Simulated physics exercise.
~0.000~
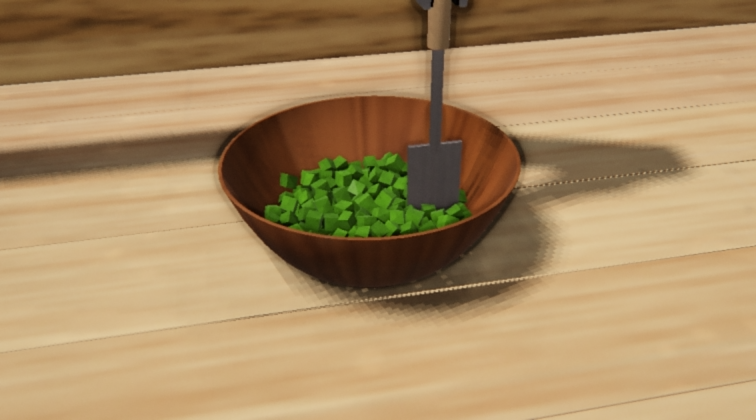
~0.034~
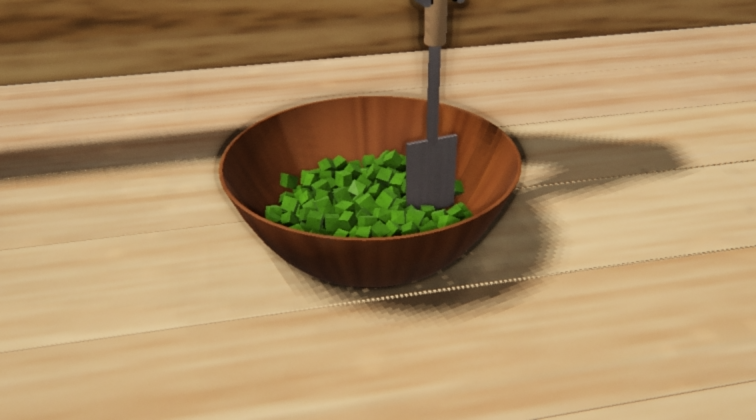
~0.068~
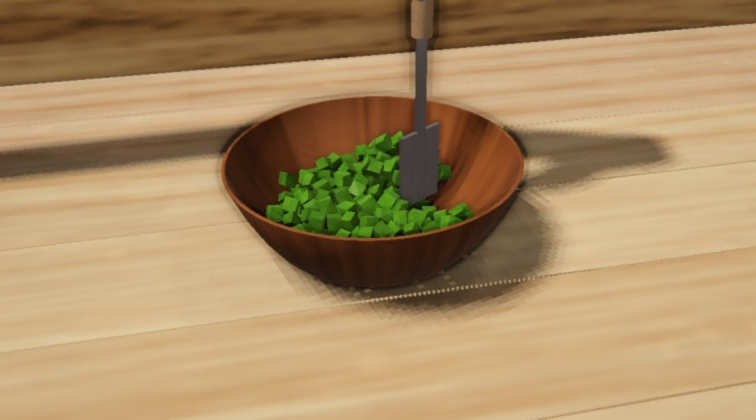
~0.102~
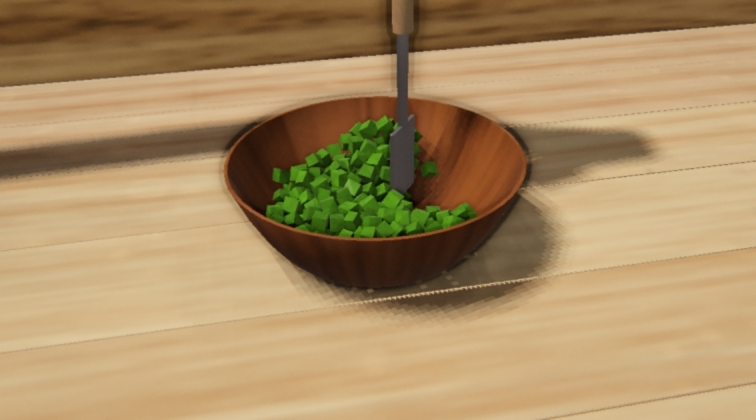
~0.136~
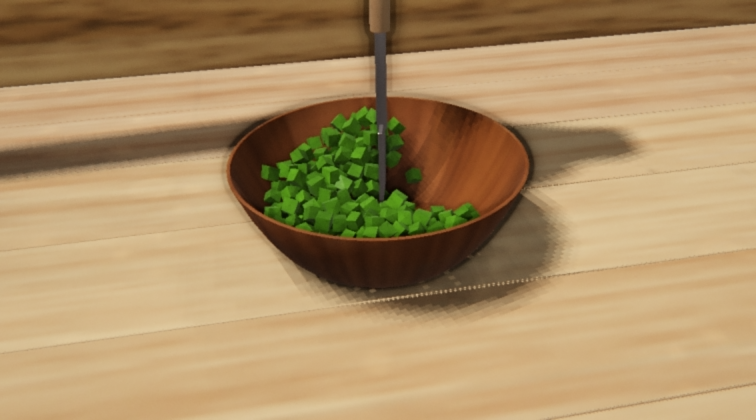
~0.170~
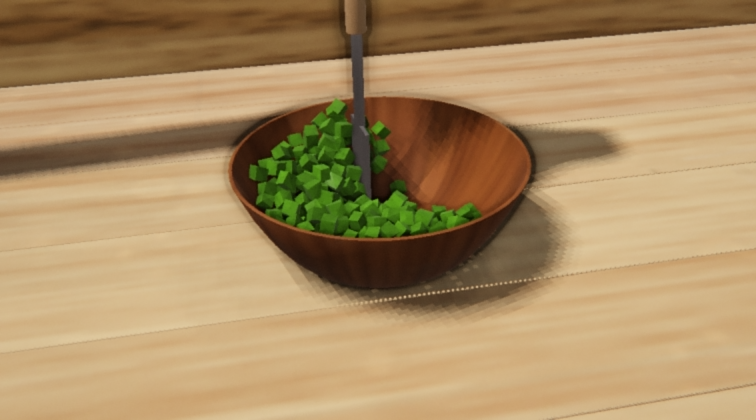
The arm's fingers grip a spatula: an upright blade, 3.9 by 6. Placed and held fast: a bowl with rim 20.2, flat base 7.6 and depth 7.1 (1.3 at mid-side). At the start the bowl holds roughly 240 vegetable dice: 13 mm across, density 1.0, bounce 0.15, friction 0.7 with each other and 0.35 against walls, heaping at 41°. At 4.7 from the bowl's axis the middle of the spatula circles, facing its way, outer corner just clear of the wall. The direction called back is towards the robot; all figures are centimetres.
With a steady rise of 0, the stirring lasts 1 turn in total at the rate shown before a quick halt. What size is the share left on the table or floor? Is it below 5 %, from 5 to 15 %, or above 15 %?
From 5 to 15 %.
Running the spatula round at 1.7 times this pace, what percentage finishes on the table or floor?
It would come to around 35 percent.
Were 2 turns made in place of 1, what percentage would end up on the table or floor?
Estimate: About 25 percent.
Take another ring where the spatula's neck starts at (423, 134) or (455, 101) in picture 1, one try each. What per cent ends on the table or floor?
About 5 and 10 per cent.
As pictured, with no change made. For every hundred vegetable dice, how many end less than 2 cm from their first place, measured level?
I'd say something near 5 percent.
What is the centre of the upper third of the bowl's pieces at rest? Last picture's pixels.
Centre, approx.: (408, 152).
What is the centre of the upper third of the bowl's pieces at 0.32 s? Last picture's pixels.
Centre of upper third: Approx. (317, 224) px.
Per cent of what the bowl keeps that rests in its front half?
It comes to near 30 percent.
After 0.32 s, 197° round, highest piece 10 above the table; 237 in the bowl, 5 in flight or on the tool.
After 0.48 s, 297° round, highest piece 9 above the table; 223 in the bowl, 10 on the table or floor, 9 in flight or on the tool.
After 0.76 s, 0° round, highest piece 7 above the table; 222 in the bowl, 20 on the table or floor.
After 1.46 s, 0° round, highest piece 7 above the table; 222 in the bowl, 20 on the table or floor.
In the end, 222 in the bowl, 20 on the table or floor. That is 8 % on the table or floor.
